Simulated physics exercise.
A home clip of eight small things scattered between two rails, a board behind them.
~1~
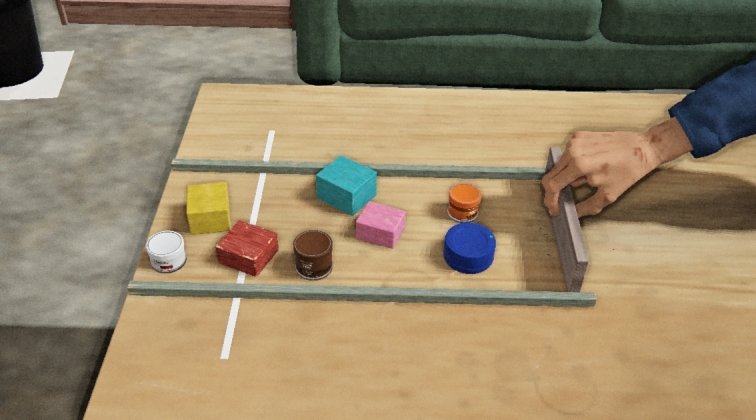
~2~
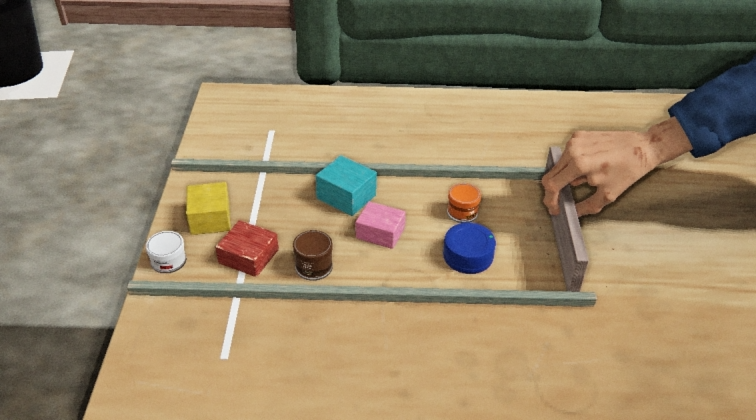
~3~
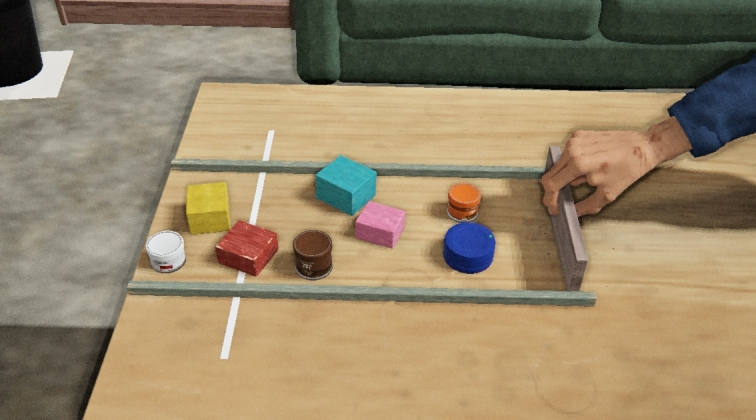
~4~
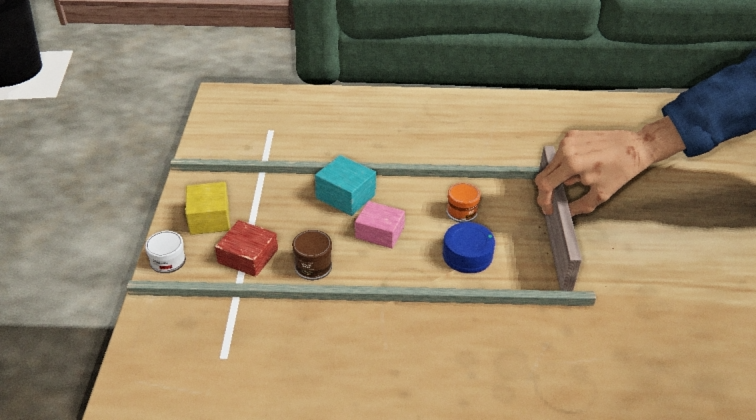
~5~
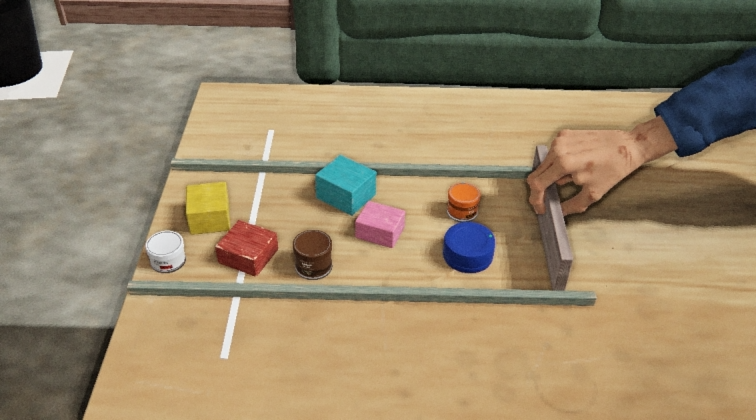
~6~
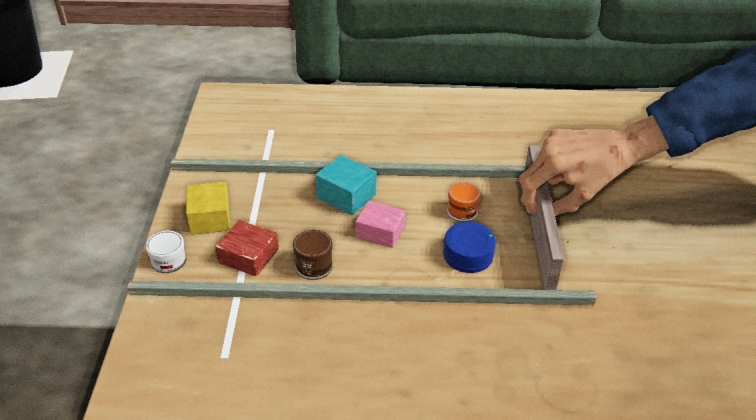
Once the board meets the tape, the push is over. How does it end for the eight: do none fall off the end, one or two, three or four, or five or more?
Most likely the drop count will come to one or two.
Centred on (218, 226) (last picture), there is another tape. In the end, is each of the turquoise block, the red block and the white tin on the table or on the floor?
In that case the turquoise block hangs on, the red block slides off and the white tin slides off.
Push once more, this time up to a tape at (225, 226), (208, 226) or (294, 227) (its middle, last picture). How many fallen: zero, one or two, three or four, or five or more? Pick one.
1 or 2; three to four; not one.
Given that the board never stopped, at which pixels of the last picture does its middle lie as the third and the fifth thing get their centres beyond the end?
Near (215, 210) first, near (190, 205) second.
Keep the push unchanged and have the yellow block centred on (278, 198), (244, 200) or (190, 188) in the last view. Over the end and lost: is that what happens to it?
Going place by place, the yellow block sits tight; sits tight; sits tight.
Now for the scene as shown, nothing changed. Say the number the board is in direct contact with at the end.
My count gives 3.
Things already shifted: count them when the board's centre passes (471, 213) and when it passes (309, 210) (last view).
I make it 2 at the first spot and 6 at the other.
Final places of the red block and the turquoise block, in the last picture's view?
First object: (170, 238); second object: (239, 176).
Early on, none off yet; white tin at rest near (167, 252); yellow block at rest near (208, 208); red block at rest near (248, 248).
A while later, none off yet; white tin at rest near (167, 252); yellow block at rest near (208, 208); red block travelled a little near (234, 246).
Finally, the number that fall off is one or two; lost, white tin.
